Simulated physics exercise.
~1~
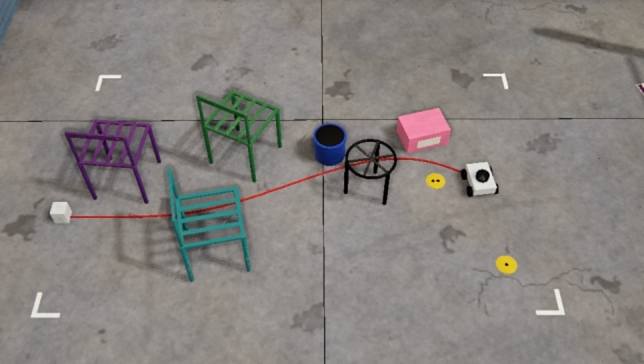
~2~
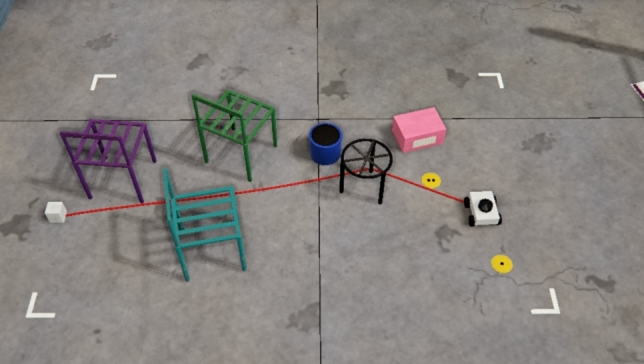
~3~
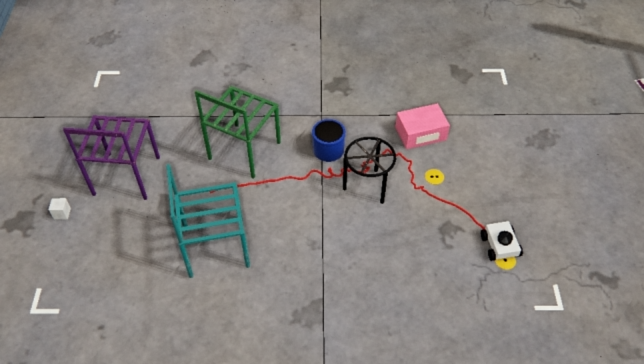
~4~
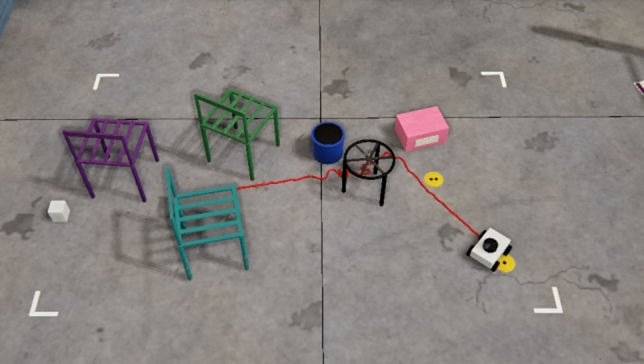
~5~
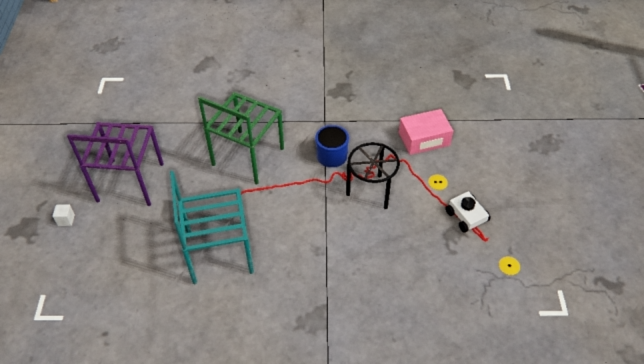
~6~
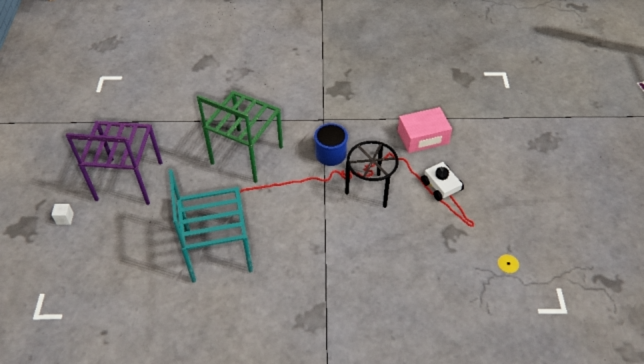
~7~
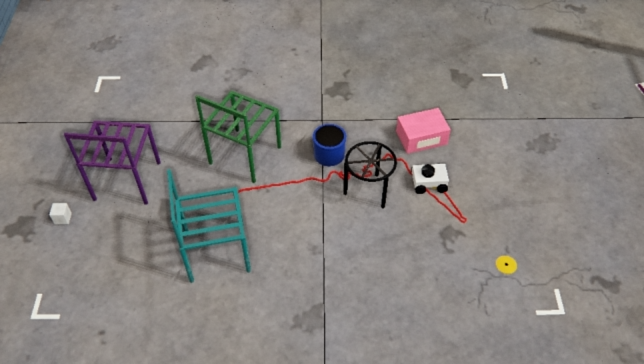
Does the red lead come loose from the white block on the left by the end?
Yes, it comes away from the block as the cart drives toward the lower yellow mark, and its loose end is left by the teal chair.
